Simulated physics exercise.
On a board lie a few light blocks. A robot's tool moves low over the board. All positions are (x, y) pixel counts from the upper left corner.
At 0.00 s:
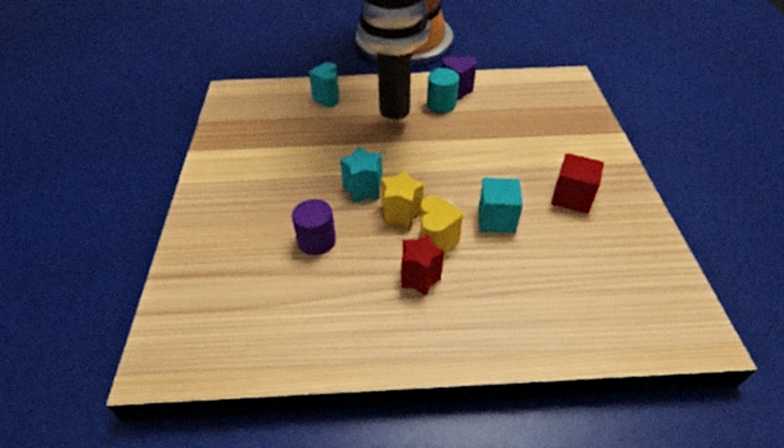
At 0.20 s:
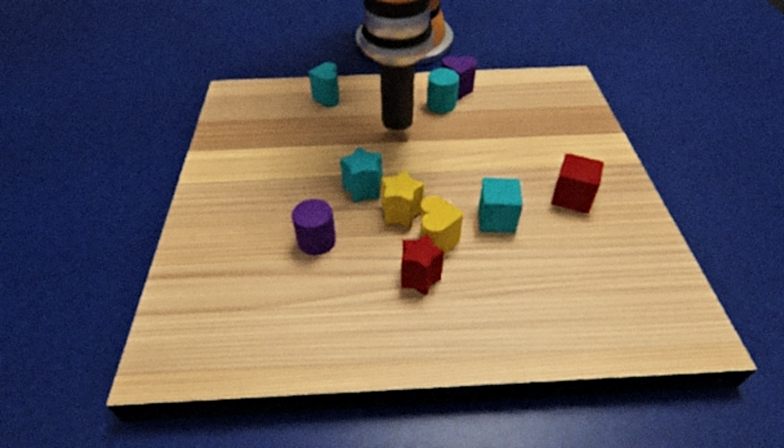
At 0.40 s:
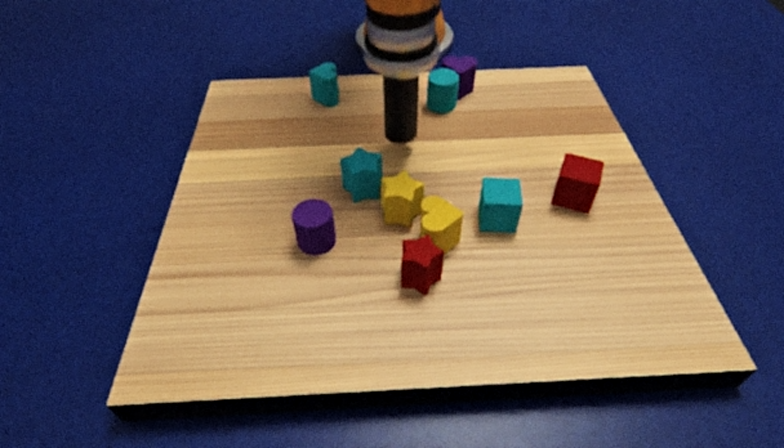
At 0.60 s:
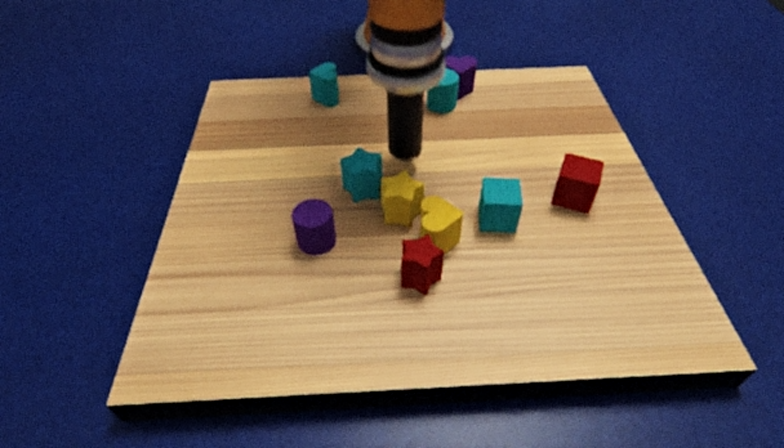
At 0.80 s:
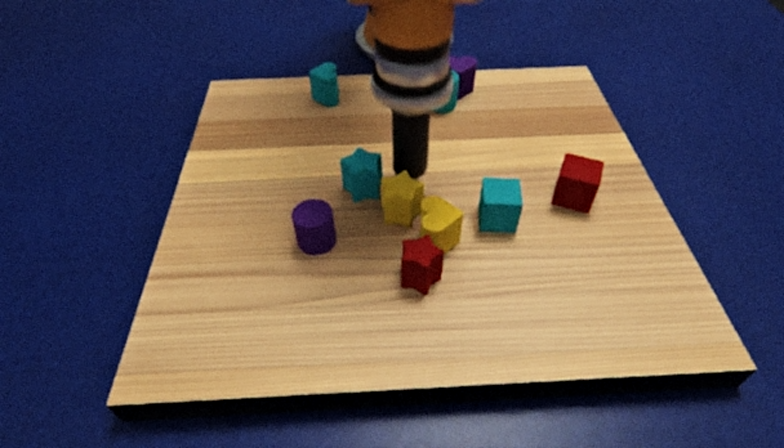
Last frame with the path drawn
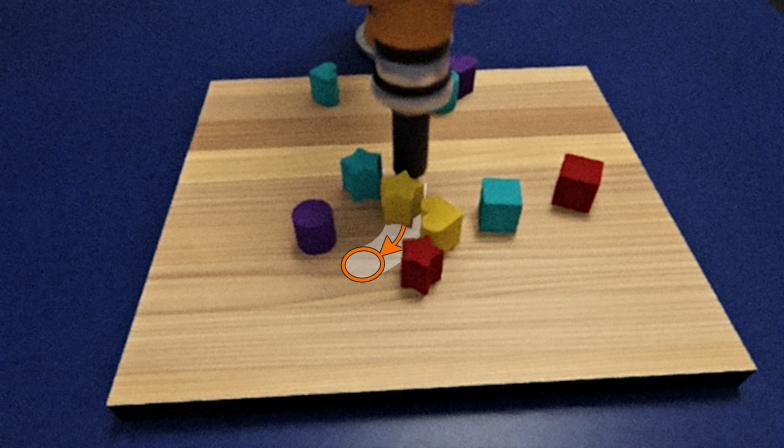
A robot's dark tool moving slowly forward over a wooden board toward the yellow star block, while the coloured blocks stay still.
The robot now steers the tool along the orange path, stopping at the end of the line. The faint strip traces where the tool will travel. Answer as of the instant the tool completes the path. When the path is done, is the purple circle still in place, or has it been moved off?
By the time the path is finished, it has hardly shifted at all.
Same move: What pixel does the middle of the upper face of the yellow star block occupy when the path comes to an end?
The centre of its top will be at (349, 273).
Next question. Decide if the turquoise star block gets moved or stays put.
That block stays.
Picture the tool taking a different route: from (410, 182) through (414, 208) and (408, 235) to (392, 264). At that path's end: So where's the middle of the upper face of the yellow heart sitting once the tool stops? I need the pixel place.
It is going to be at (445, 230).
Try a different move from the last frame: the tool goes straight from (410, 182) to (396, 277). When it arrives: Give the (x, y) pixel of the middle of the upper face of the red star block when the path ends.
For the centre of its top, I'd go with (427, 273).
Path on the board, from (410, 182) over (406, 211) and (397, 241) to (363, 264).
The first path, step by step. One third of the way, tool at (407, 197); yellow star block at (393, 212).
Two thirds of the way, tool at (396, 228); yellow star block at (375, 244), turned 25° clockwise; red star block at (419, 256), turned 35° anticlockwise.
At the end, tool at (362, 250); purple circle in place; turquoise star block in place; yellow star block at (349, 273); red star block at (417, 257), turned 45° anticlockwise.
